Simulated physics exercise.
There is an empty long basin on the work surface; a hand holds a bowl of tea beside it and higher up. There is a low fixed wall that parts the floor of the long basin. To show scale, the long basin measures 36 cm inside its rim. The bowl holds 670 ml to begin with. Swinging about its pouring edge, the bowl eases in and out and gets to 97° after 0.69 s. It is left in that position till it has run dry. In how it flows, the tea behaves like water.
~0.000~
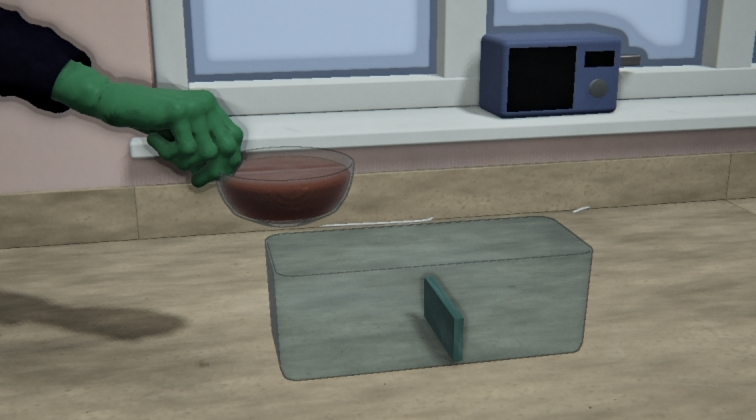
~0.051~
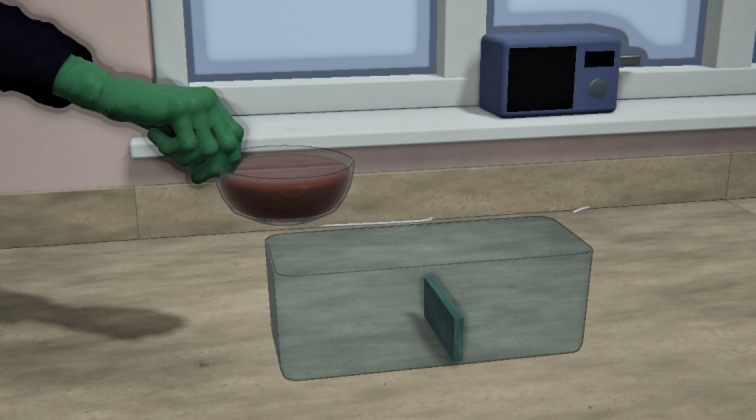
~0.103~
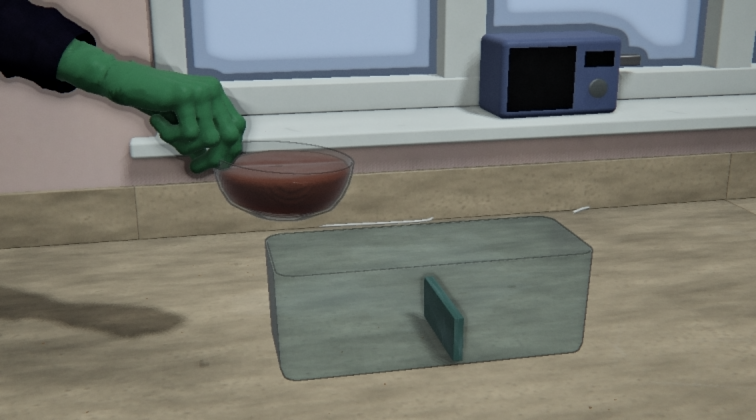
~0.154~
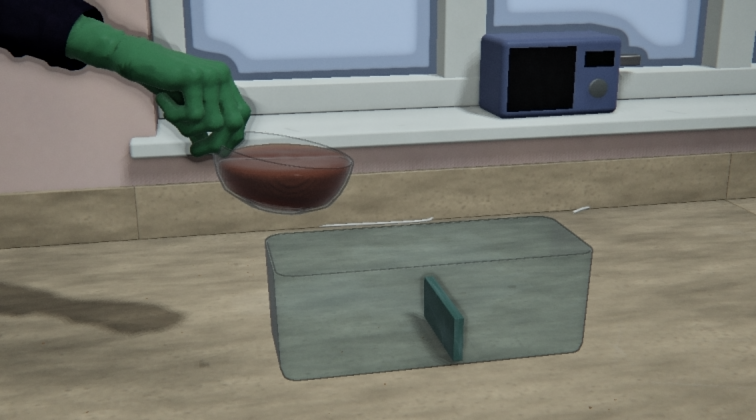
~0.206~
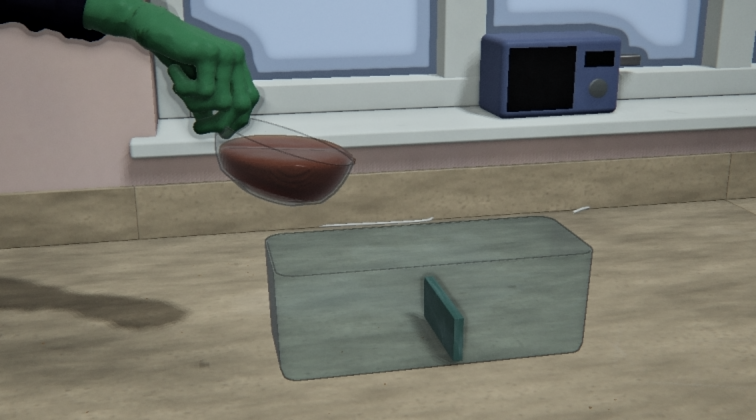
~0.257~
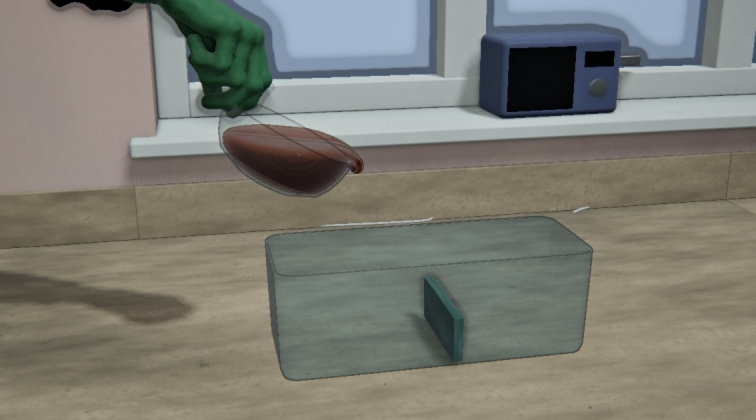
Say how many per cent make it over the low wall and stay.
About 59 per cent makes it over and stays.
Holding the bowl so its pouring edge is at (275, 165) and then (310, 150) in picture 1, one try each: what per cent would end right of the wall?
I'd expect close to 5 per cent and then close to 5 per cent.
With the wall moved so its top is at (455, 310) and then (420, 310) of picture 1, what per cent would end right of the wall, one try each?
Result: 45 per cent, then 80 per cent.
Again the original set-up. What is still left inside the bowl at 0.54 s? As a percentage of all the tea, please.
I reckon about 22 in a hundred is still held.
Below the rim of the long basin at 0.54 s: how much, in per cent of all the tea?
Roughly 22 percent of it.
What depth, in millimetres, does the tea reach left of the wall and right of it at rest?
Left 10 mm, right 20 mm.
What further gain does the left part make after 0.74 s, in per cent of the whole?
Difference: Approx. 10 %.
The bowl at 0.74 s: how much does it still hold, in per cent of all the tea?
1 per cent or thereabouts.
After 0.54 s the tilt is 86° and 21 per cent is still to pour, 19 is left of the wall and 3 right of it.
After 0.74 s the tilt is 97° and 1 per cent is still to pour, 30 is left of the wall and 63 right of it.
After 0.96 s the tilt is 97° and 0 per cent is still to pour, 39 is left of the wall and 59 right of it.
After 1.19 s the tilt is 97° and 0 per cent is still to pour, 39 is left of the wall and 59 right of it.
In the end 39 per cent lies left of the wall, 59 right of it and 1 outside.
